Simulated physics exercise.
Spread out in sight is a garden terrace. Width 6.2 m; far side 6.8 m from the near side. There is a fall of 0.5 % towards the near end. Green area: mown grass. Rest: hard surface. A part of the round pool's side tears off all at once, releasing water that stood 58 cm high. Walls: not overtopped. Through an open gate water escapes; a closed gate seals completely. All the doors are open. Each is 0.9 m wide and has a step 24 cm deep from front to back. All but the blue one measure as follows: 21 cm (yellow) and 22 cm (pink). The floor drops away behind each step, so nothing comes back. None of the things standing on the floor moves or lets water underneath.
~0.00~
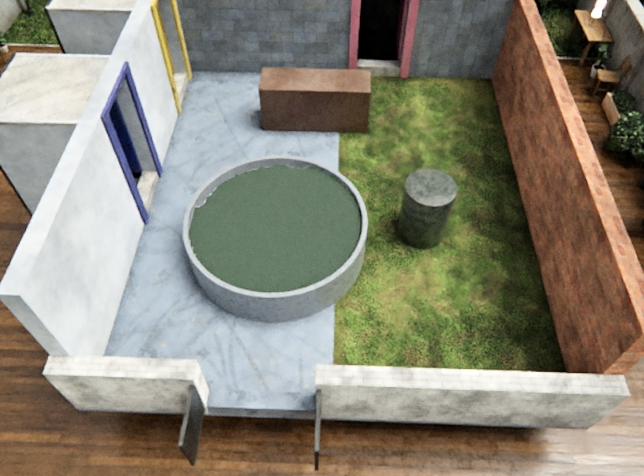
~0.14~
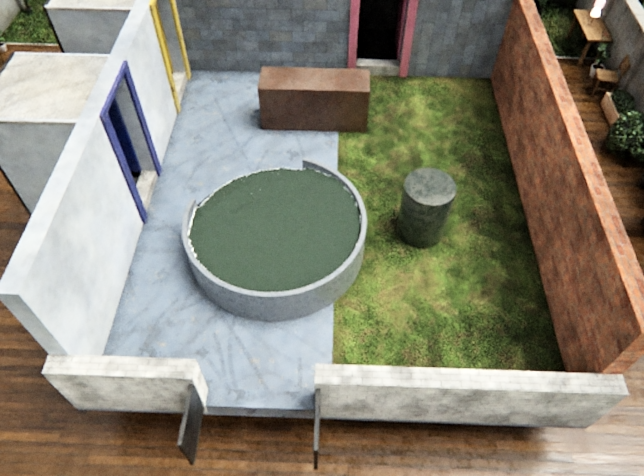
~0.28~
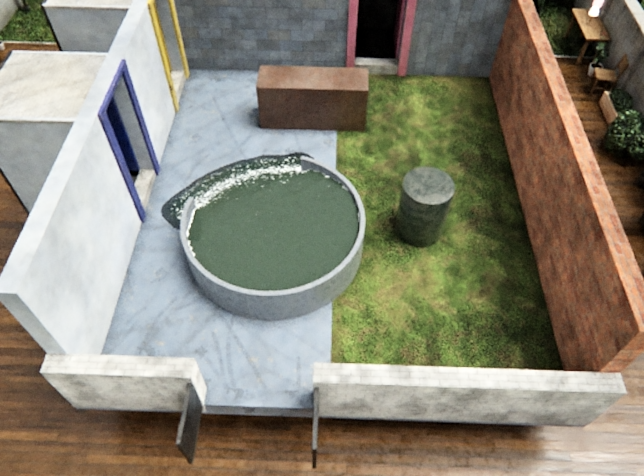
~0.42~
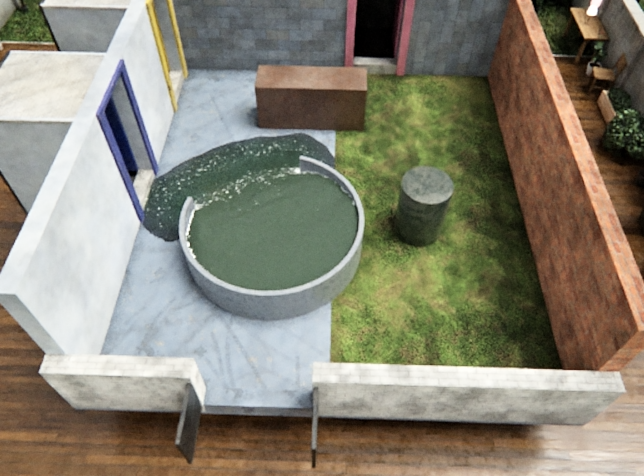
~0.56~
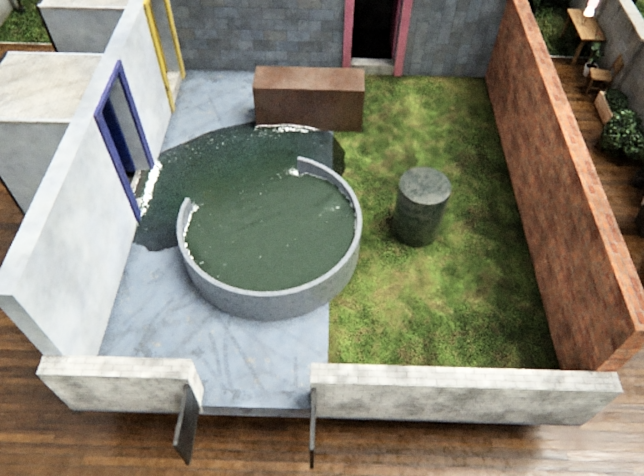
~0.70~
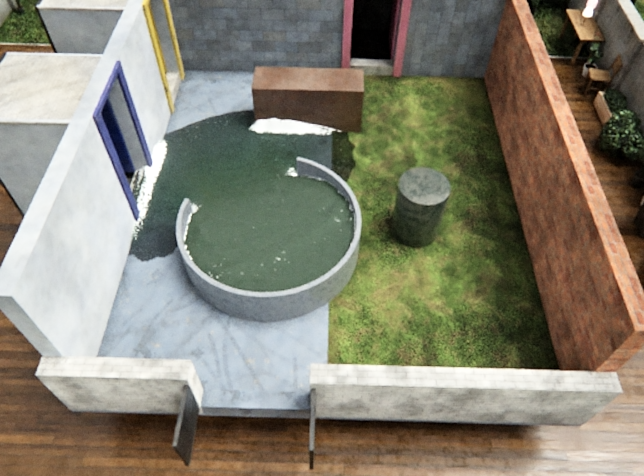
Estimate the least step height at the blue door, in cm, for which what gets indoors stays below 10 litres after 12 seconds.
Close to 23 cm is just enough.
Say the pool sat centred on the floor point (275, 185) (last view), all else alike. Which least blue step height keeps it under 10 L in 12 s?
Minimum: Approx. 5.5 cm.
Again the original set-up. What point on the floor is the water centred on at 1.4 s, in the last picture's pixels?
The water is centred around (252, 208) in the last picture's pixels.
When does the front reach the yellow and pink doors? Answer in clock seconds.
It reaches yellow at 1.1 s, and pink at 3.0 s.
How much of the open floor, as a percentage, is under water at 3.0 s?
50 %.
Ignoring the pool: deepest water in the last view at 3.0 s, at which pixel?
At about pixel (182, 79).
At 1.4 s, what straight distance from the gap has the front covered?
Roughly 3.6 m from the gap.
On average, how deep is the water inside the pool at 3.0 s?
About 20 cm.
After 1.4 s water covers 25 % of the floor, deepest (30 cm) near (263, 135); 22 cm at the blue door, 16 litres in over its 15 cm step.
After 3.0 s water covers 50 % of the floor, deepest (40 cm) near (182, 79); 17 cm at the blue door, 58 litres in over its 15 cm step.
After 12.0 s water covers 100 % of the floor, deepest (11 cm) near (422, 394); 5 cm at the blue door, 65 litres in over its 15 cm step.
At the blue door as built, the water arrived by 0.5 s and peaked near 24 cm at 0.8 s.
With a step of 20.5 cm, 24 litres would have come in within the 12 s; with 28 cm, 1 litre. So under 10 litres takes about 23 cm.
